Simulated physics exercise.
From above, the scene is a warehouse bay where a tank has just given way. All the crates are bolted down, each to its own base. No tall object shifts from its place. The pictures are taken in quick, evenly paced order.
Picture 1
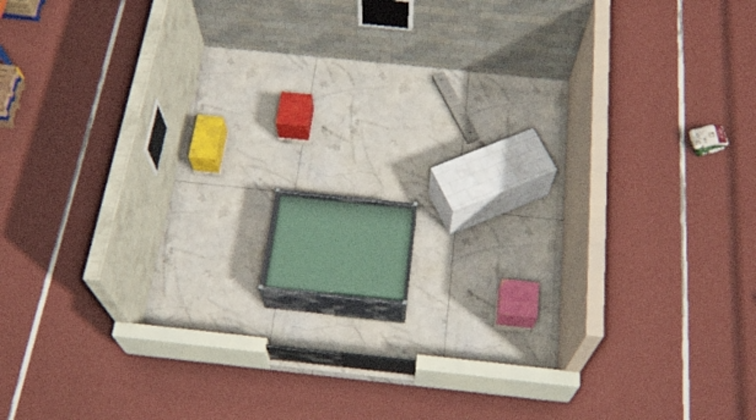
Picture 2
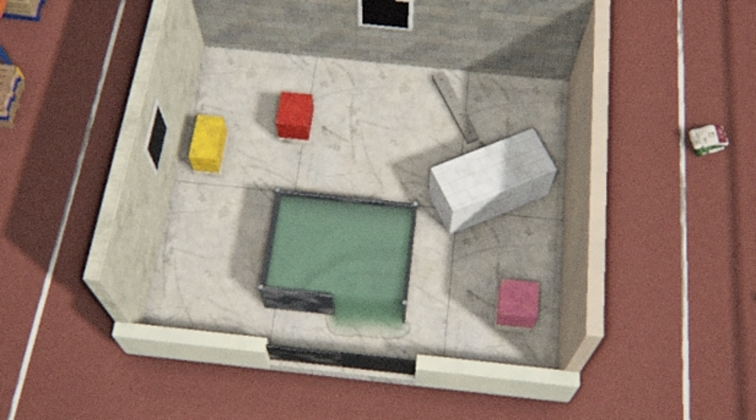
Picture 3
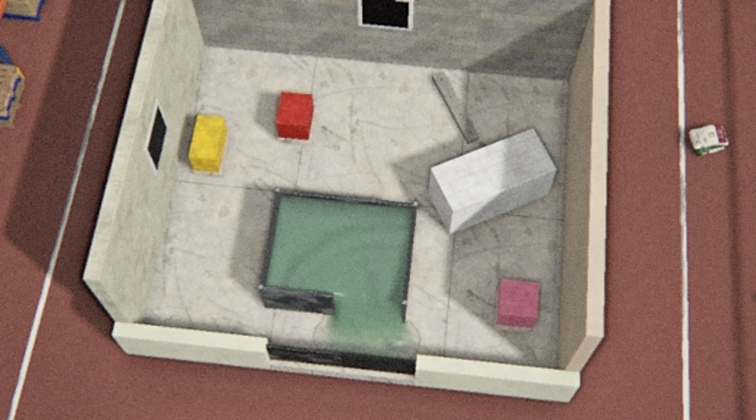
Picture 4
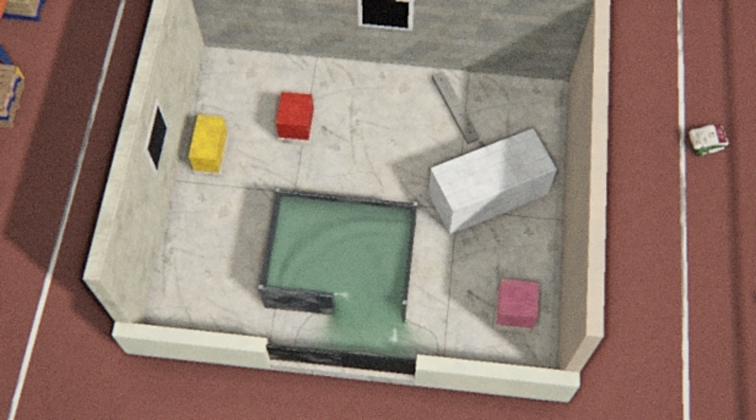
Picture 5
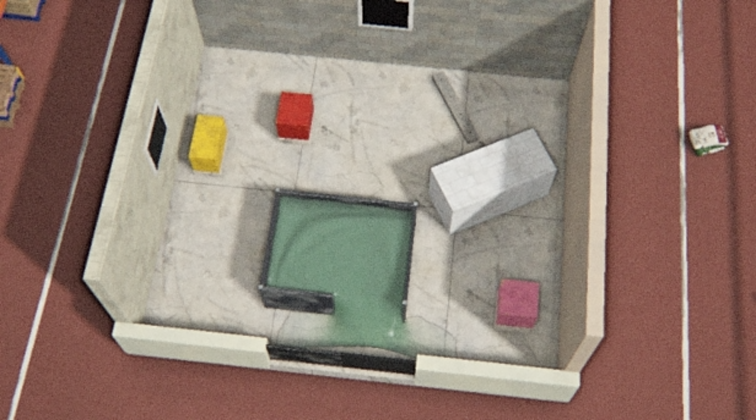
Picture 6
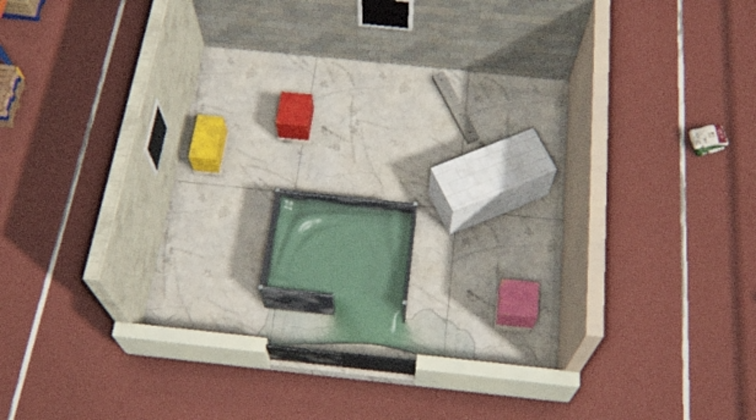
To begin with, a dark-walled tank of green water sits whole and still in a warehouse bay, among red, yellow, pink and white blocks. Then part of its front wall gives way and water pours through the gap, reaching the bay's front wall and spreading right, while the blocks stay put.
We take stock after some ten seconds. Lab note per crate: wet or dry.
Result - red crate: Dry; yellow crate: Wet; pink crate: Wet.
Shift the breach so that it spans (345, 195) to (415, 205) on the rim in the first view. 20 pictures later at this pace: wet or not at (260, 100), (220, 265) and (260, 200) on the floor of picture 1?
Point by point: Drenched, unwetted, unwetted.
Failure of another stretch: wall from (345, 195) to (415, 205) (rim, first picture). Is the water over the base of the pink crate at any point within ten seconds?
In that case the pink crate is never flooded.
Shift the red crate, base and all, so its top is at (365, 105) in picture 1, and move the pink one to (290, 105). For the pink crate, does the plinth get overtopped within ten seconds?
As for the pink crate, it stays clear.
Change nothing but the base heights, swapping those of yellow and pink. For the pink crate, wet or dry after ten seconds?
Well, the pink one is inundated then.
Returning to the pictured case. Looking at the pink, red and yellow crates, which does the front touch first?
That one is the crate marked pink.
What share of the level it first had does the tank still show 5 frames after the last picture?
Estimate: Close to 62 %.
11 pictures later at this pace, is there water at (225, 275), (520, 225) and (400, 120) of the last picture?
Going through them in order, I'd say drenched, drenched and clear.
A moment on, water covers 25 % of the floor; the red crate not reached, the yellow crate not reached, the pink crate water round its plinth.
Next, water covers 35 % of the floor; the red crate not reached, the yellow crate not reached, the pink crate water round its plinth.
Then, water covers 50 % of the floor; the red crate not reached, the yellow crate water round its plinth, the pink crate water round its plinth.
Later, water covers 90 % of the floor; the red crate water round its plinth, the yellow crate water round its plinth, the pink crate water round its plinth.
In the end, water covers 100 % of the floor; the red crate stayed above the water, the yellow crate was topped, the pink crate was topped.
